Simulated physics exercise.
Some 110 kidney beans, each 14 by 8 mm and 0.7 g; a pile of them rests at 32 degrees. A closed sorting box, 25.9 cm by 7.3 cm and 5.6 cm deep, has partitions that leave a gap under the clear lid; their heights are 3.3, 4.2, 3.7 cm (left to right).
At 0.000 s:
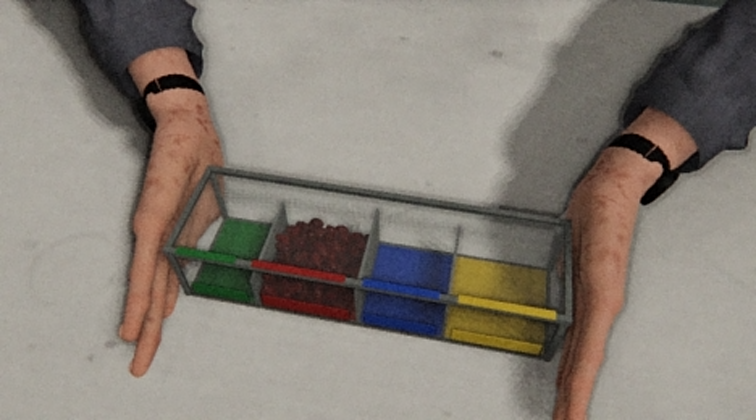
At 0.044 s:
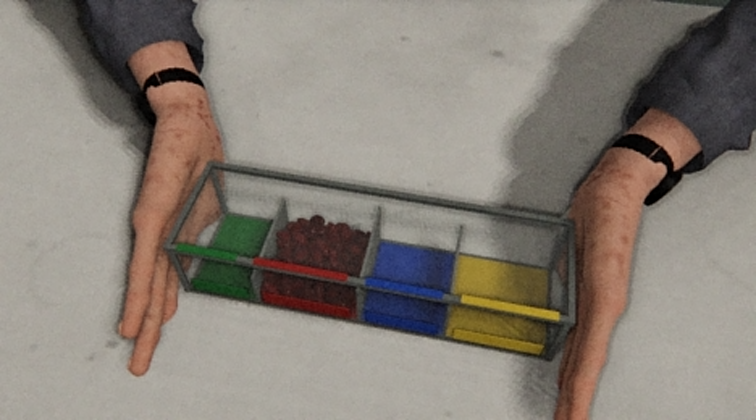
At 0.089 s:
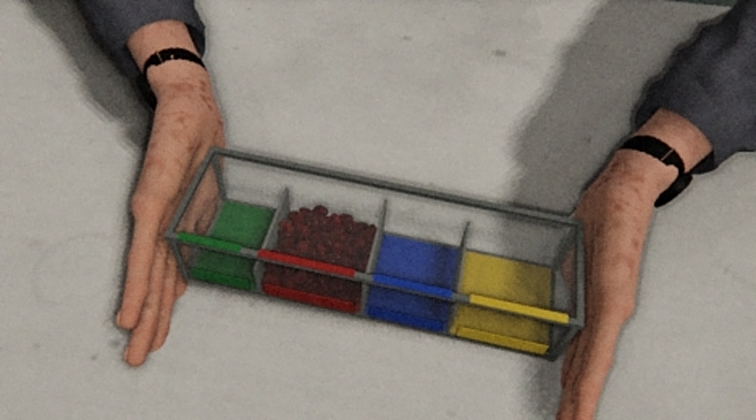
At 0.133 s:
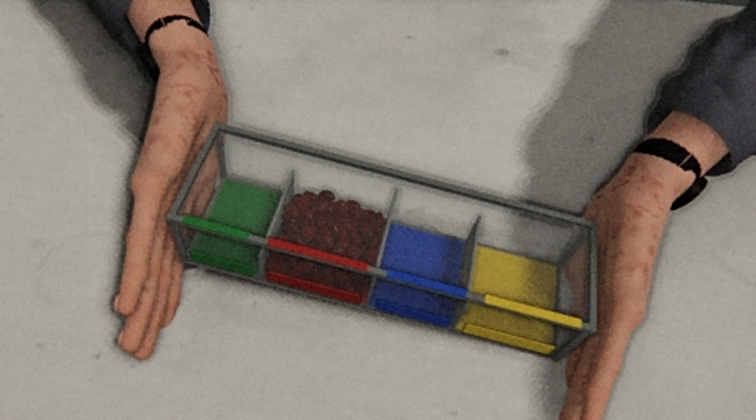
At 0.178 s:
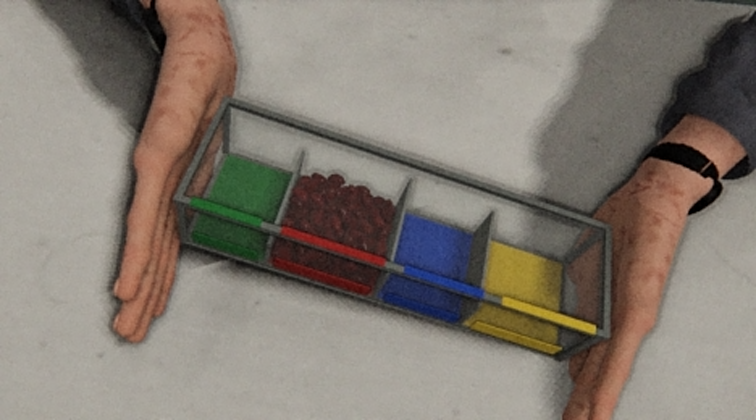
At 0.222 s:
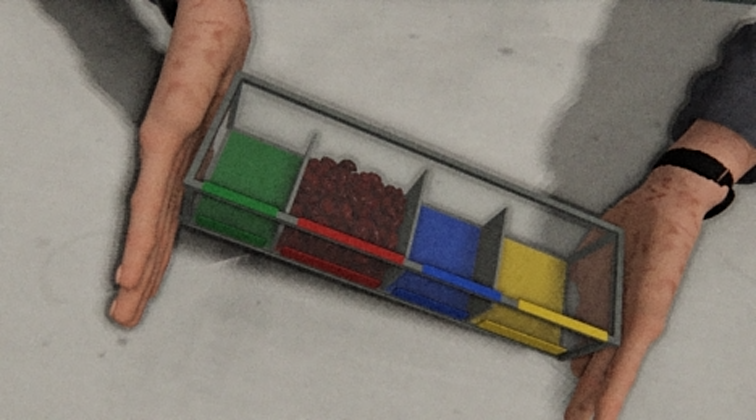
The clip shows two hands holding a clear box with green, red, blue and yellow sections, dark red beans piled in the red one, as they raise its left end, tilting the box down toward the right.
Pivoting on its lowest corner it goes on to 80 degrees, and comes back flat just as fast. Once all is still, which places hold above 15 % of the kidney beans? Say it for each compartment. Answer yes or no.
Red compartment: Yes; blue compartment: No; green compartment: No; yellow compartment: No.
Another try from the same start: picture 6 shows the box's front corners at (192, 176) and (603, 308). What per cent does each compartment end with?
Red 85, blue 5, green 0, yellow 10.
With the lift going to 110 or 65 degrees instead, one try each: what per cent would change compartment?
Some 10 and 5 per cent.
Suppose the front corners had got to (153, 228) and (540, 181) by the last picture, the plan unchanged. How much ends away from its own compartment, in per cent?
In that case some 45 per cent.
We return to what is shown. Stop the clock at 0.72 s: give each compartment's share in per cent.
Red 95, blue 5, green 0, yellow 0.
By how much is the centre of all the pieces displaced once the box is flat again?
Some 2.5 cm.
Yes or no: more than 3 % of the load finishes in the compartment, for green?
Green no.
After 0.72 s, tilt 78 degrees; red 95 %, blue 5 %.
After 1.05 s, tilt 31 degrees; red 90 %, blue 5 %, yellow 5 %.
After 1.47 s, tilt 0 degrees; red 85 %, blue 5 %, yellow 5 %.
At rest (1.9 s), red 85 %, blue 5 %, green 0 %, yellow 5 %.
